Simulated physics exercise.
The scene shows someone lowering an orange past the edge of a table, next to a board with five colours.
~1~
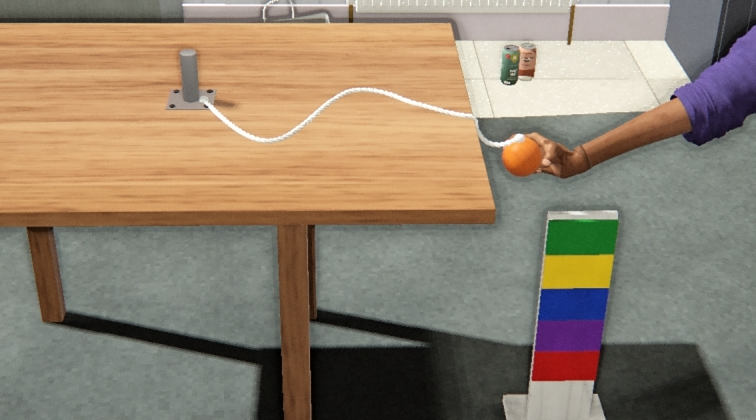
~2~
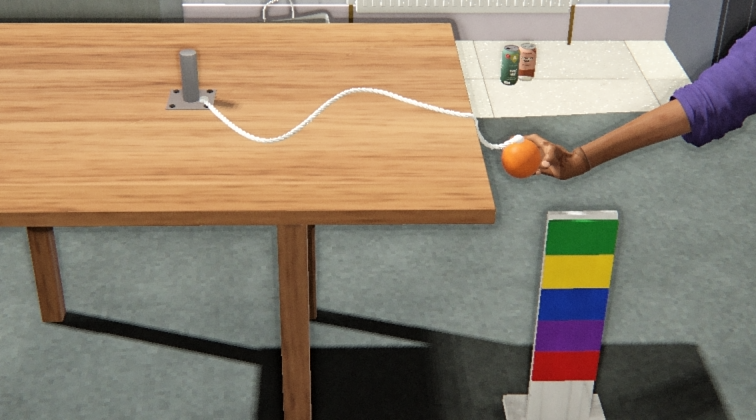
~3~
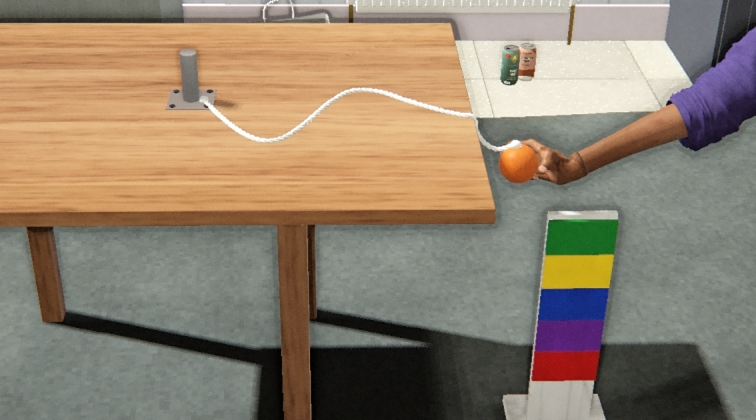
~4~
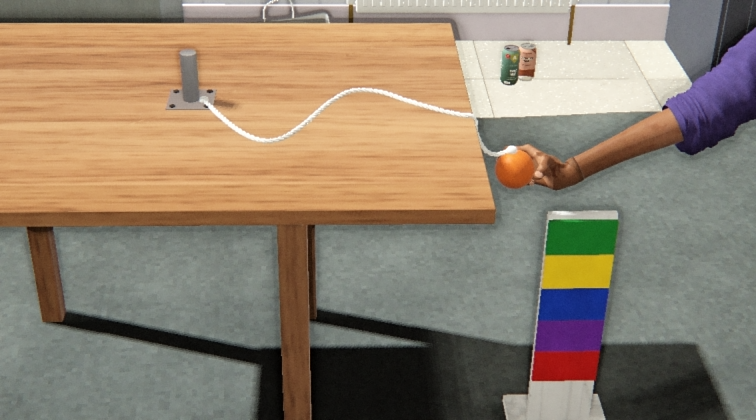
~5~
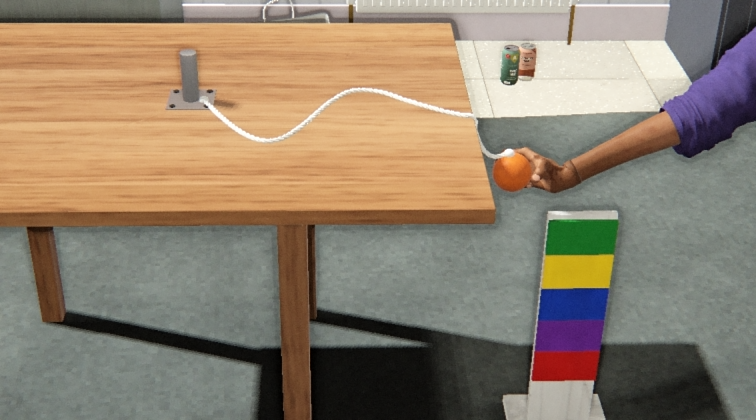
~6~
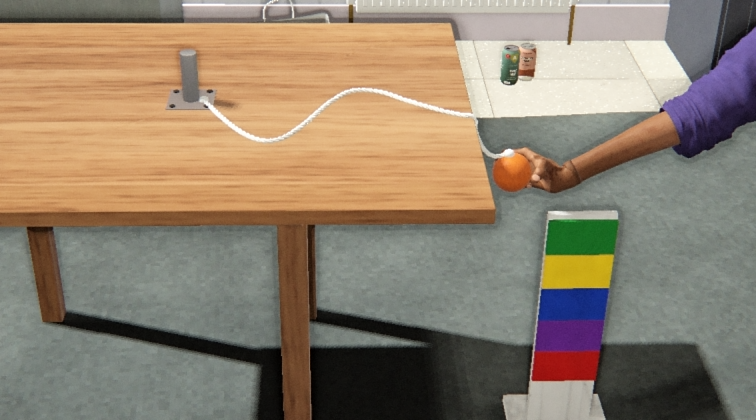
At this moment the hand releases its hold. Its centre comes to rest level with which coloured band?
With the blue one.
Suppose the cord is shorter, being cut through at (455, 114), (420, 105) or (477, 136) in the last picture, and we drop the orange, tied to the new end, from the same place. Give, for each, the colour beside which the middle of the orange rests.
First try: Green; second try: Above them all; third try: Yellow.
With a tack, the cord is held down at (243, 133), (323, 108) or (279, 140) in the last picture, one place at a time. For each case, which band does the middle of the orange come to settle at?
In order: Yellow; green; yellow.
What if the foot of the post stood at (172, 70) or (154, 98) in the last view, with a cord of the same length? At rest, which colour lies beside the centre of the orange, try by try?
Try one - yellow; try two - yellow.
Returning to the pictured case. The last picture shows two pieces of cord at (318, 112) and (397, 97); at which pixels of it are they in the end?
(401, 108) and (472, 148), approximately.
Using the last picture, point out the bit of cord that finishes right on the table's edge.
The bit in question sits close to (363, 90).
Soon after, orange near (471, 273); level with yellow.
After that, orange near (452, 285); level with blue.
In the end, orange near (463, 290); level with blue. At blue.
